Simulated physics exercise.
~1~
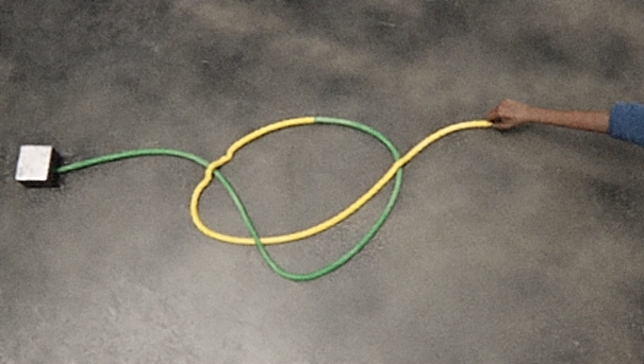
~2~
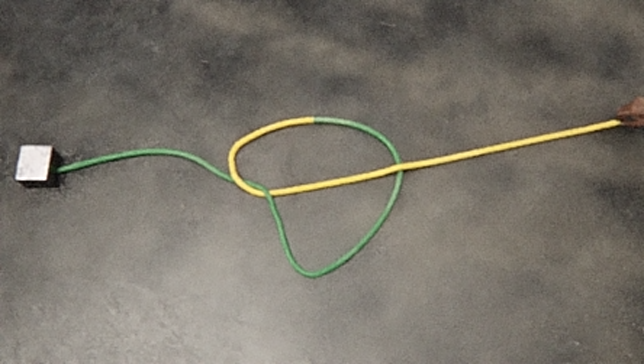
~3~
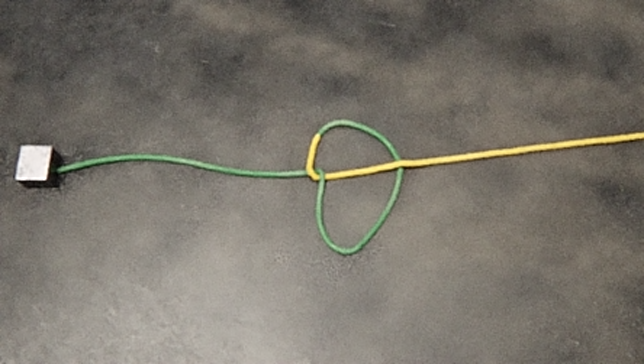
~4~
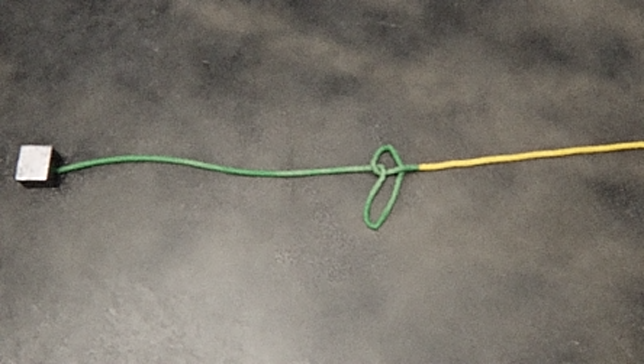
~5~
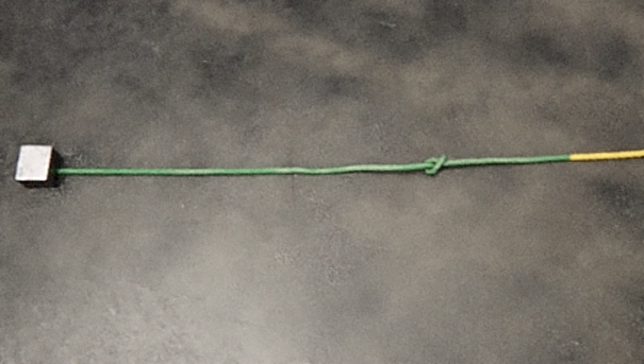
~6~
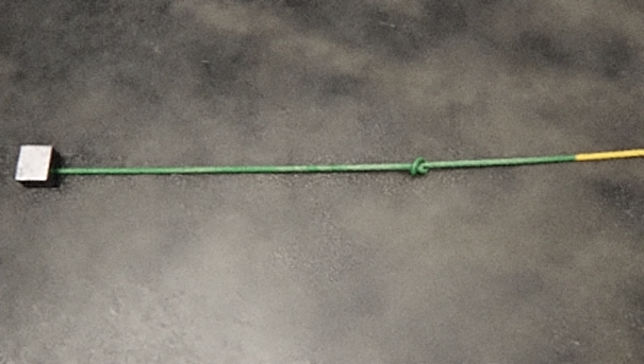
A hand pulled the yellow end of a looped green and yellow rope away to the right, its left end fixed to a small pale block, and the loops shrank until they jammed into a small, tight green knot along the taut rope.
